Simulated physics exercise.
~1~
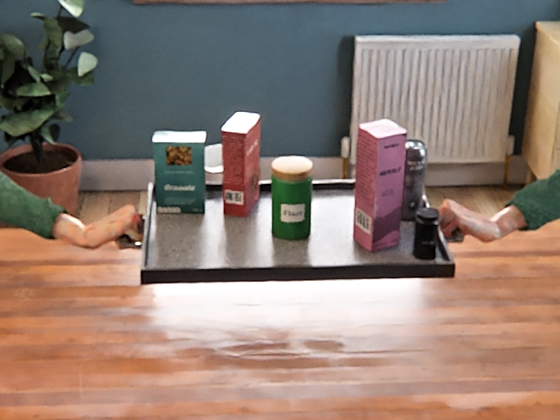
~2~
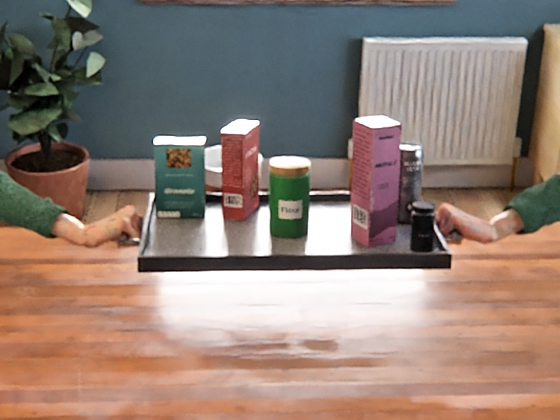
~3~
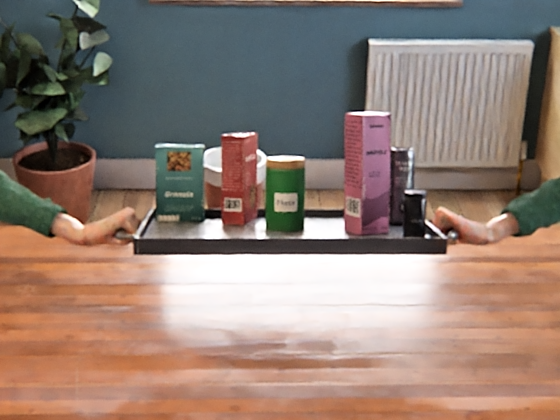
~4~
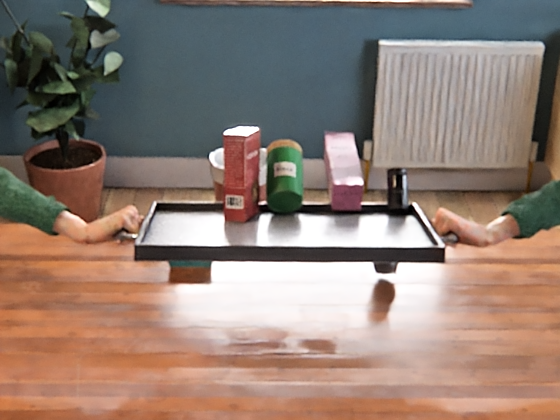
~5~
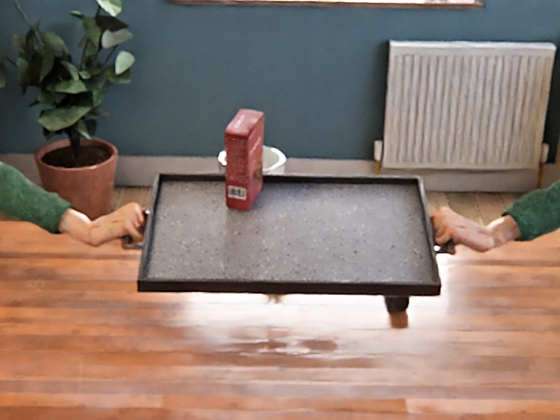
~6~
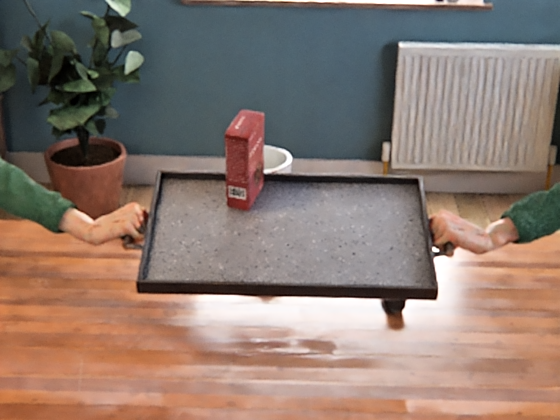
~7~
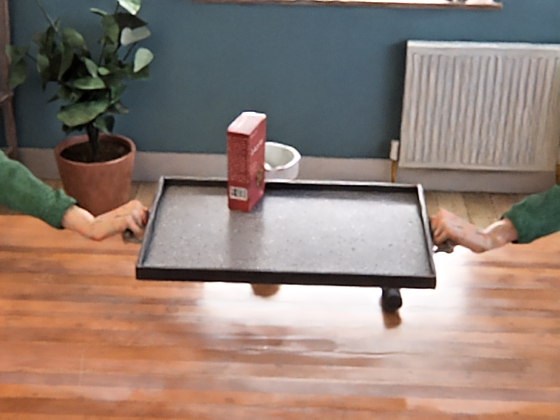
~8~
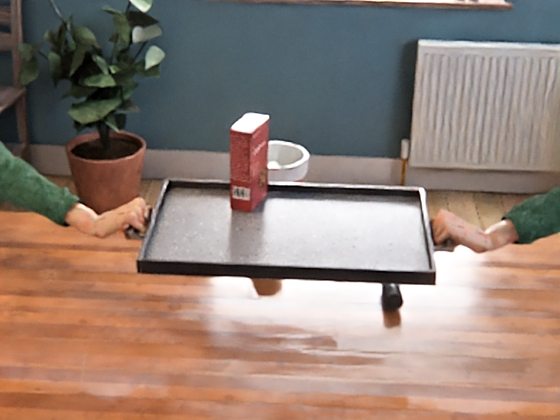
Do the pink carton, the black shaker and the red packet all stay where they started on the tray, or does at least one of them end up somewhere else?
At least one ends up somewhere else, since the pink carton and the black shaker both leave the tray. The red packet keeps its place and is still standing there at the end.
